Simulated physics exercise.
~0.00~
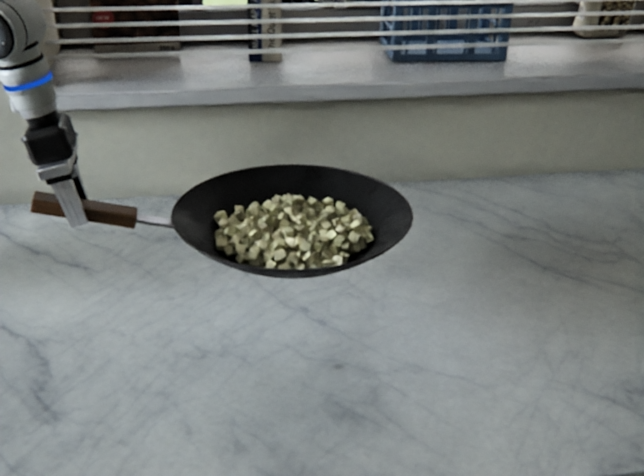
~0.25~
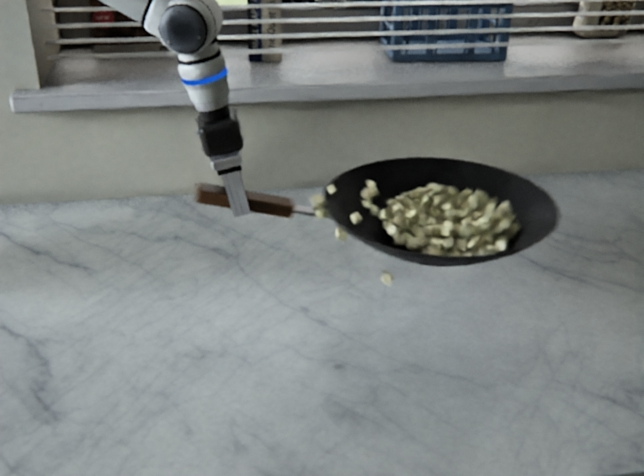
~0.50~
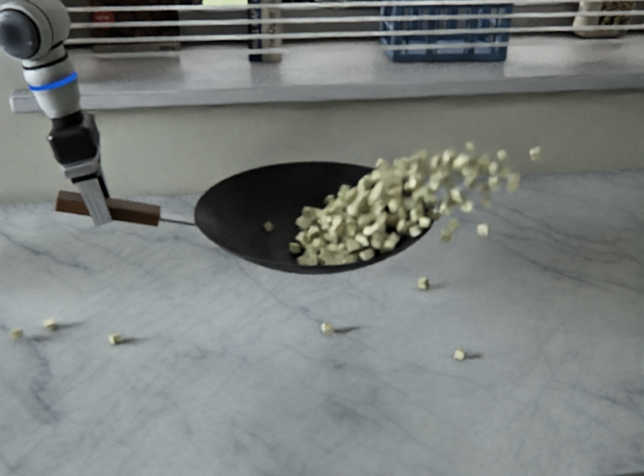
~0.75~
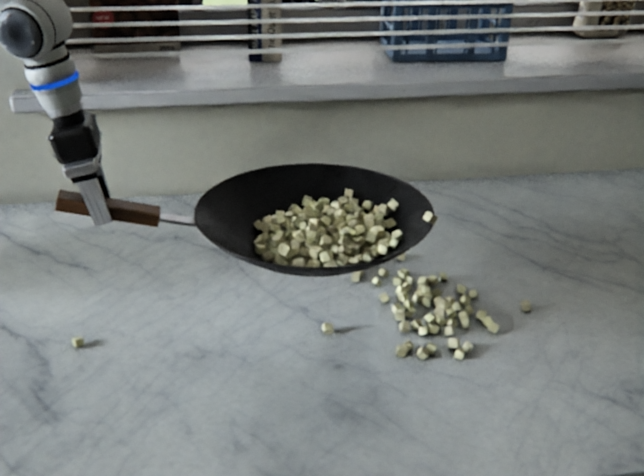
The clip shows a robot arm moving a dark wok of pale diced vegetables to the right, then jerking it back left, so that pieces fly over the rims. Most of the dice settle in the wok, while many lie scattered on the marble surface.
